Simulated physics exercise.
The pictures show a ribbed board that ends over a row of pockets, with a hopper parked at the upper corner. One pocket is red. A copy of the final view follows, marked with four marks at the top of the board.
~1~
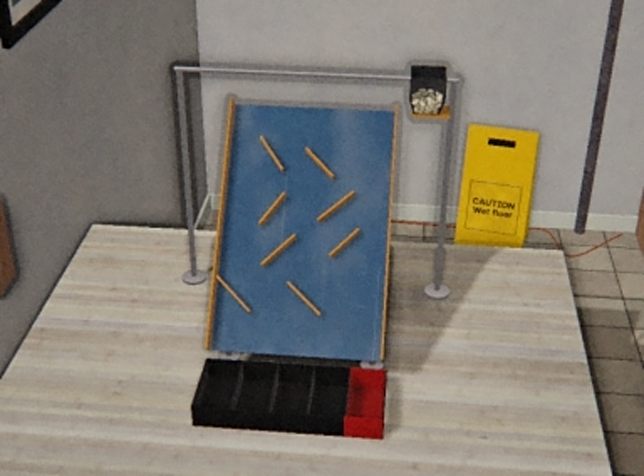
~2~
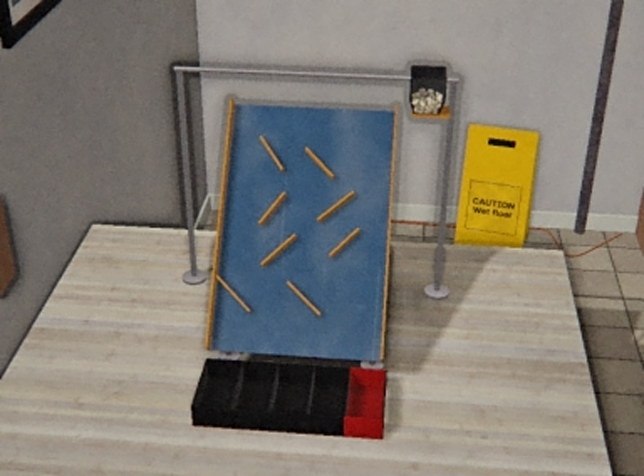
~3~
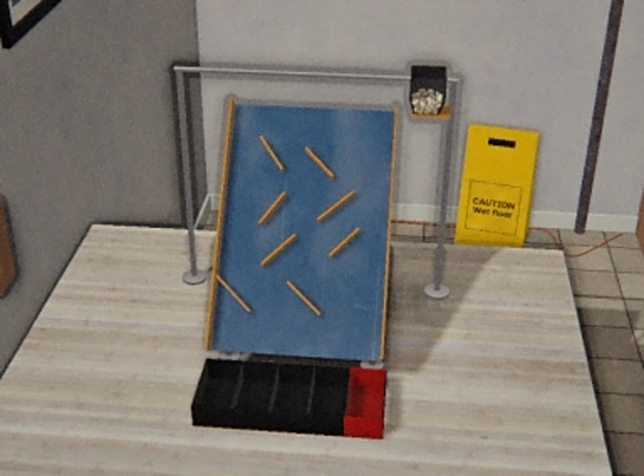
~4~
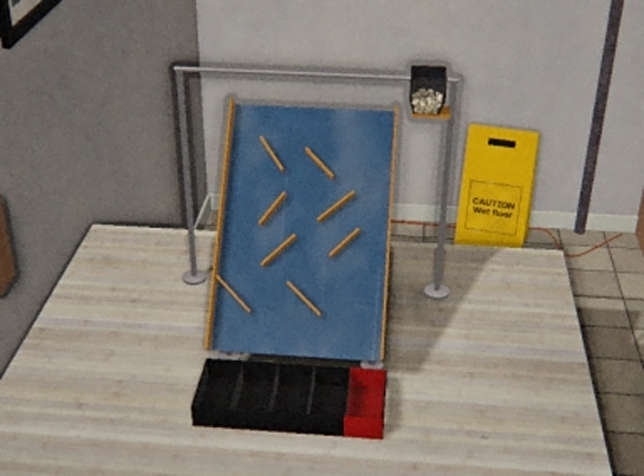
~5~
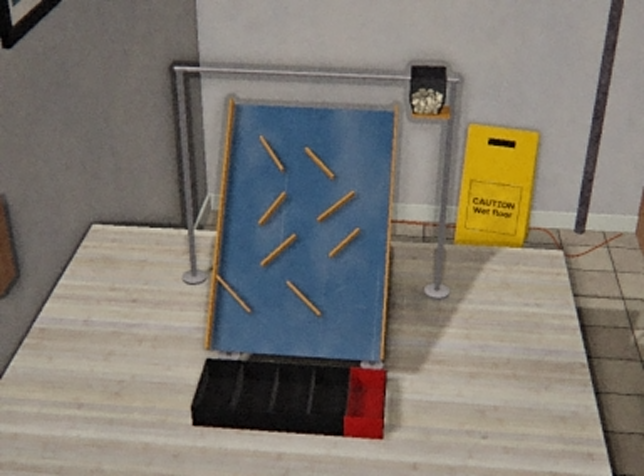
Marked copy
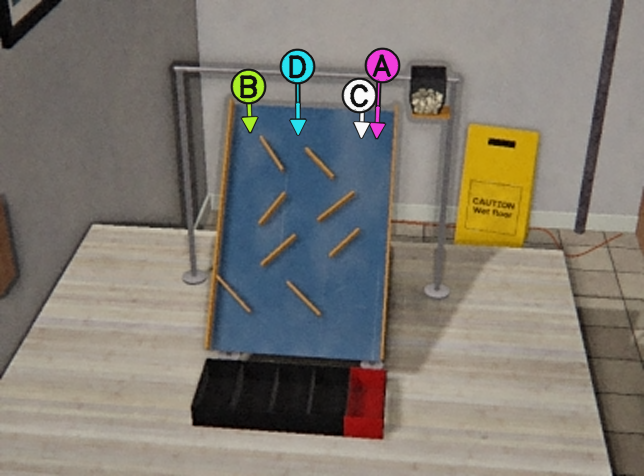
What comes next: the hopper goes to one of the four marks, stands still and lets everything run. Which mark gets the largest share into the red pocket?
A.
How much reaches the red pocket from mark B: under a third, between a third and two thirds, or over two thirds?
It is under a third.
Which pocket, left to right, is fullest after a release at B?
The third from the left.
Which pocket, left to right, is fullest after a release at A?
It is the fifth one.
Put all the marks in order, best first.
The order is A, C, D, B.
On the marked copy, mark A meets the board at (376, 132); mark B meets the board at (249, 126); mark C meets the board at (361, 132); mark D meets the board at (298, 129).
With A, most in the red pocket, a small part in other pockets, a small part held on the board.
With B, a stray few in the red pocket, nearly all in other pockets, a stray few held on the board.
With C, about half in the red pocket, about a third in other pockets, a small part held on the board.
With D, about a third in the red pocket, about two thirds in other pockets, a stray few held on the board.
